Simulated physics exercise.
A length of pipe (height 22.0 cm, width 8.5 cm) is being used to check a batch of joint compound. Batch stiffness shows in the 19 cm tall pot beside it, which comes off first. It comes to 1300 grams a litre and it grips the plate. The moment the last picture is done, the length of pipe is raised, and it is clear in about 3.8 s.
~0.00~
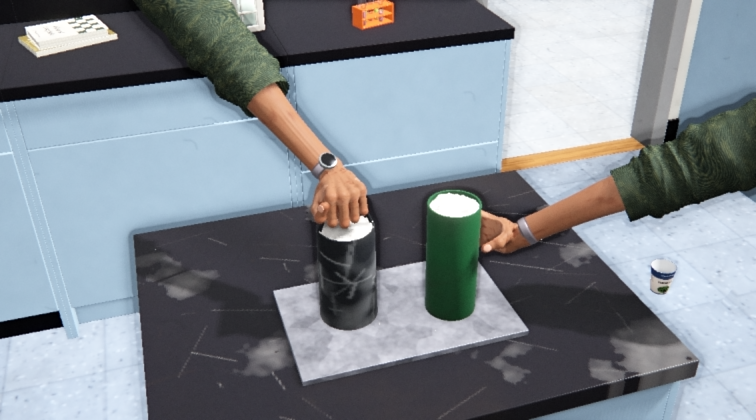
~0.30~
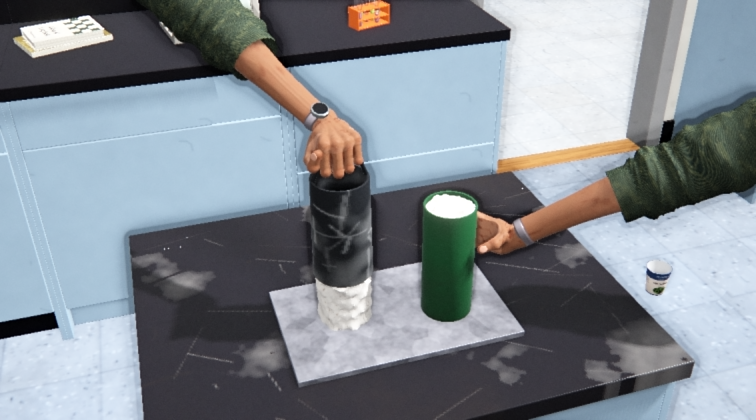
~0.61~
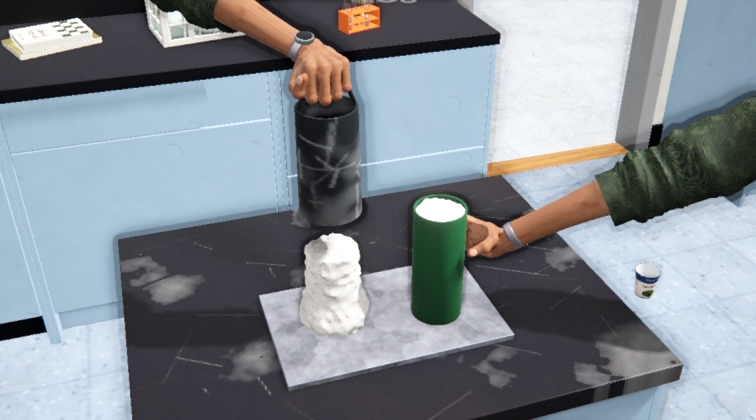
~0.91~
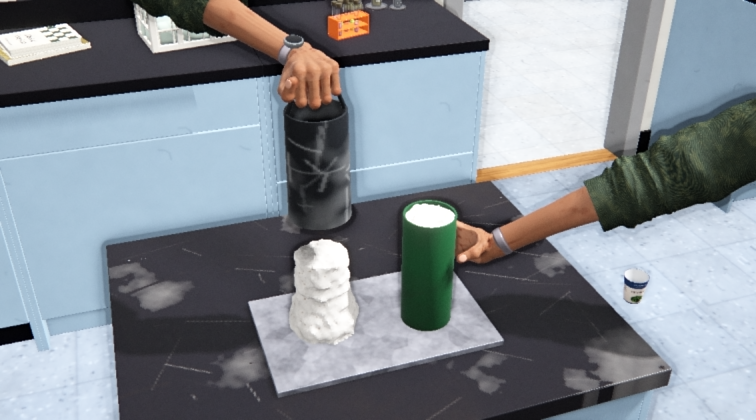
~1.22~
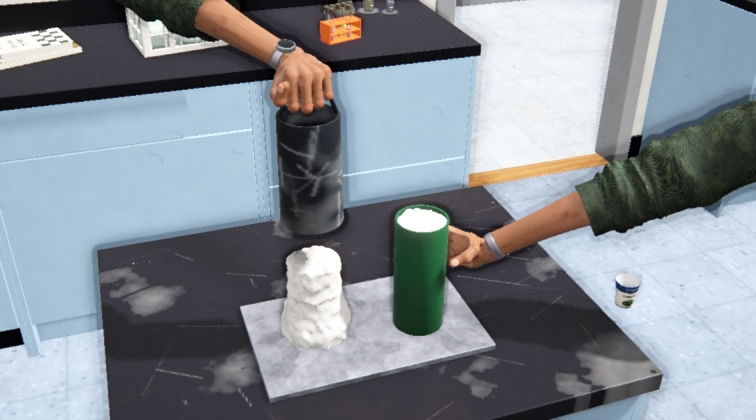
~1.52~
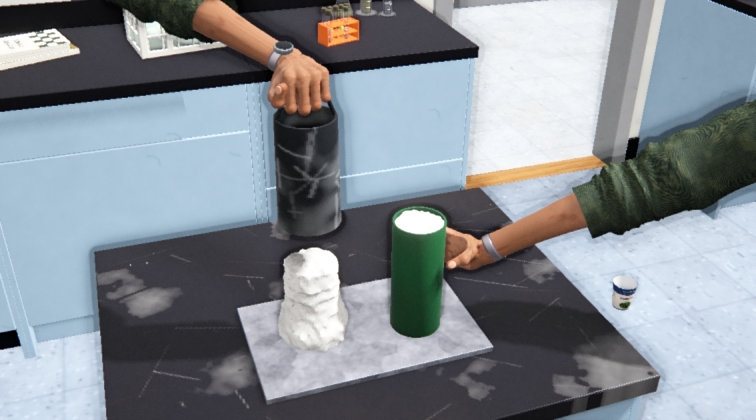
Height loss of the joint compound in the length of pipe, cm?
6 cm.
By 2.5 s, the length of pipe is up 5.4 cm; the joint compound has come down 0.0 cm to 22 cm and is 8.5 cm wide.
By 3.4 s, the length of pipe is up 14 cm; the joint compound has come down 0.4 cm to 22 cm and is 8.9 cm wide.
By 4.4 s, the length of pipe is up 23 cm; the joint compound has come down 5.1 cm to 17 cm and is 12 cm wide.
By 5.5 s, the length of pipe is clear; the joint compound has come down 5.5 cm to 17 cm and is 13 cm wide.
By 5.9 s, at rest, the length of pipe is clear; the joint compound has come down 5.5 cm to 16 cm and is 13 cm wide.
